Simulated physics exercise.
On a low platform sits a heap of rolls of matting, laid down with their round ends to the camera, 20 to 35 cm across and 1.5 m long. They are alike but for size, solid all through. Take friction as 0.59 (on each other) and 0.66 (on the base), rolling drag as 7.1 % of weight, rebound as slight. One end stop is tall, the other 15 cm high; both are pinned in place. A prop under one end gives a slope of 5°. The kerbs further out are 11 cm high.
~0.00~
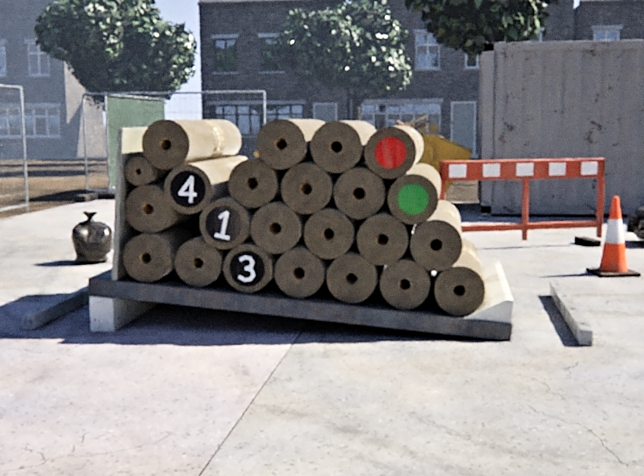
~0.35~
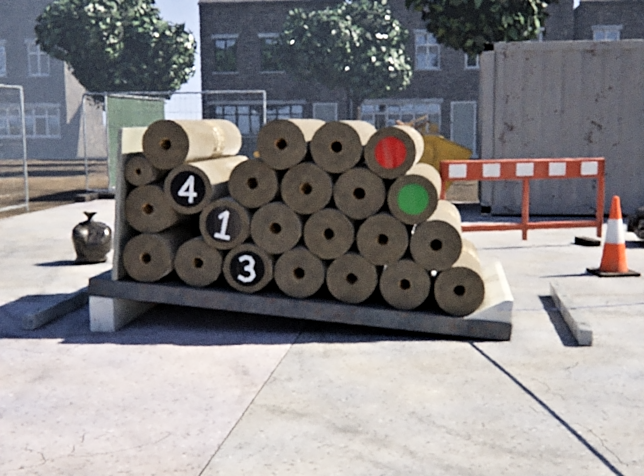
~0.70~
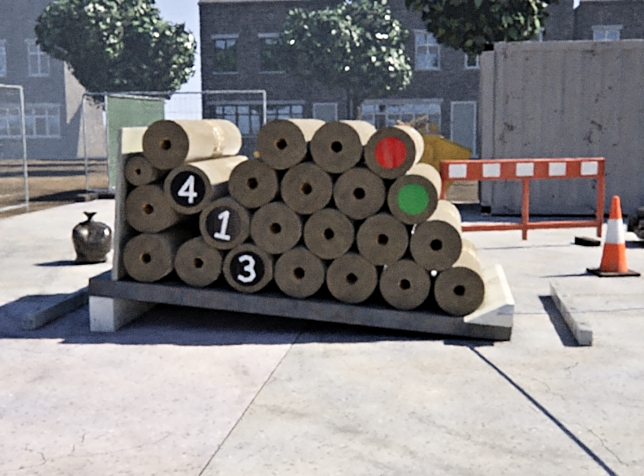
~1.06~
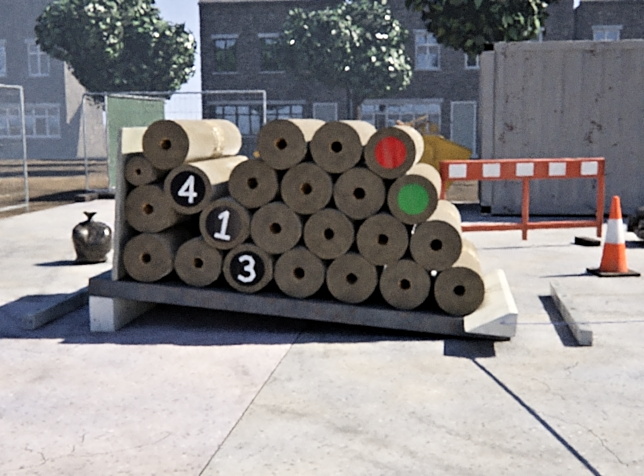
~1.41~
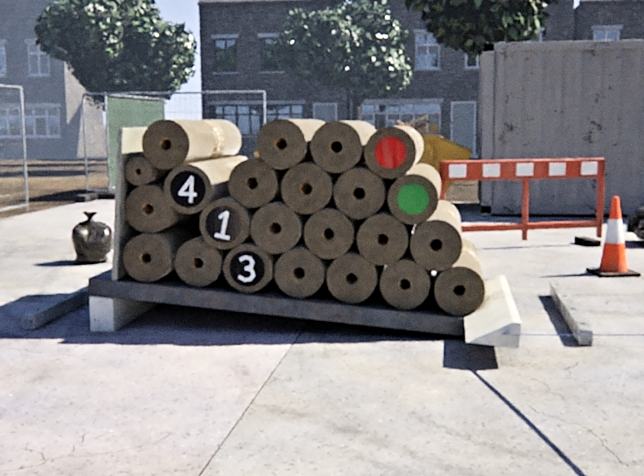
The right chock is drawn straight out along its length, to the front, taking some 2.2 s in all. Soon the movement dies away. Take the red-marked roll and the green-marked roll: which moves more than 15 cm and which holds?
The red-marked roll moves, the green-marked roll moves.
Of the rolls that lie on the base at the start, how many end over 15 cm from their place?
The count is 1.
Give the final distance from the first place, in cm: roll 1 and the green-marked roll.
Roll 1: 0, green-marked roll: 55.
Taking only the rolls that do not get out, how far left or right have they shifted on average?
About 10 cm to the right.
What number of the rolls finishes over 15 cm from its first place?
The count is 4.
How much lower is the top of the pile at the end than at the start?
About 0 cm.
After 2.85 s, 0 now displaced over 15 cm; red in place; green 1.9 cm right.
After 3.22 s, 2 now displaced over 15 cm; red 9 cm right and 10 cm down; green 9 cm right and 10 cm down.
After 3.50 s, 4 now displaced over 15 cm; red 16 cm right and 31 cm down; green 19 cm right and 33 cm down.
At rest by 4.1 s, 4 moved over 15 cm; not one over the kerbs; red 28 cm right and 48 cm down; green 28 cm right and 48 cm down; top of the pile 1.5 m high, from 1.5 m.
